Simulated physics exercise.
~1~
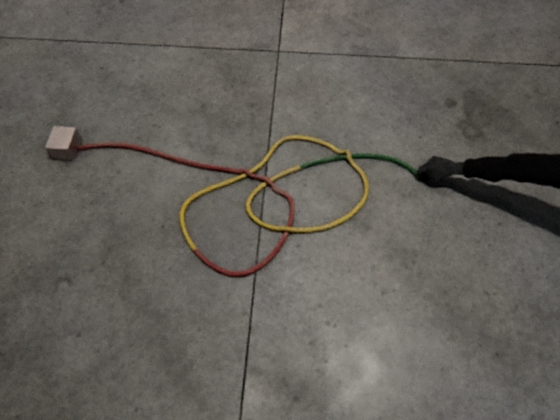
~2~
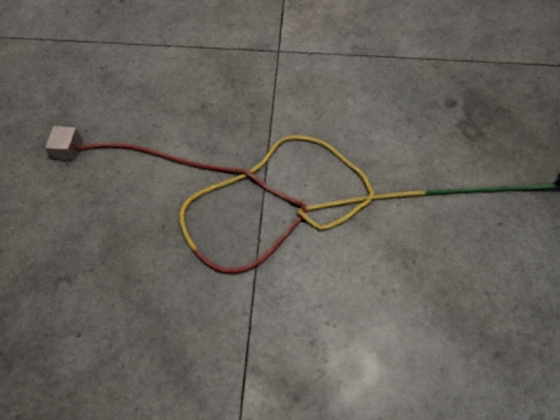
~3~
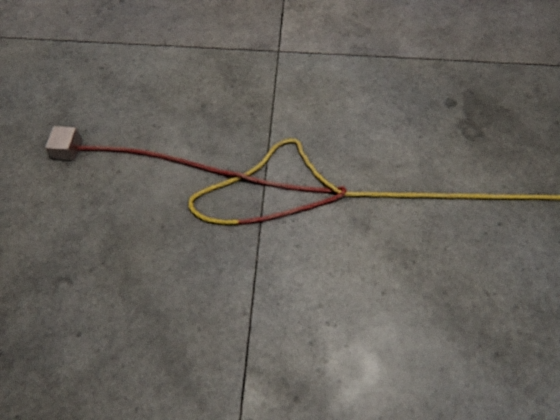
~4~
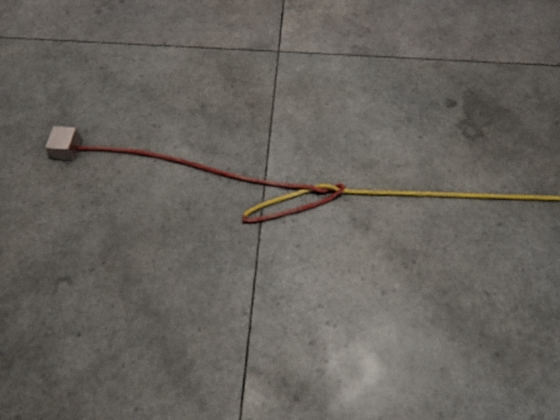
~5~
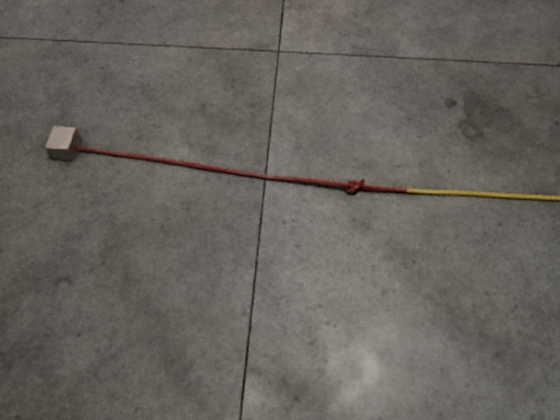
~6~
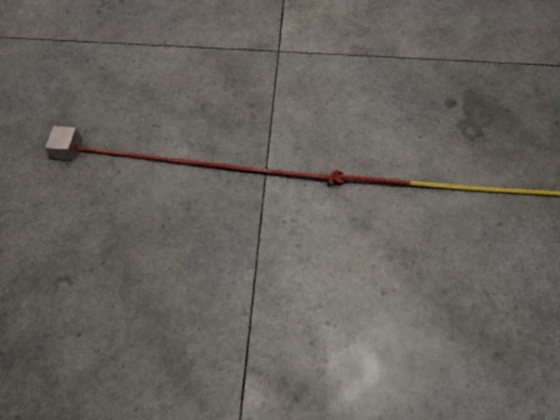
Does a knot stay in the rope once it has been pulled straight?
Yes, the loops close up into a small knot that remains in the red part of the straightened rope.
In the video, a red, yellow and green rope fixed to a small block at the left lies in loops on a gray floor. A dark-sleeved arm pulls its free end right, and the loops shrink and tighten into a small knot in the straightened rope.
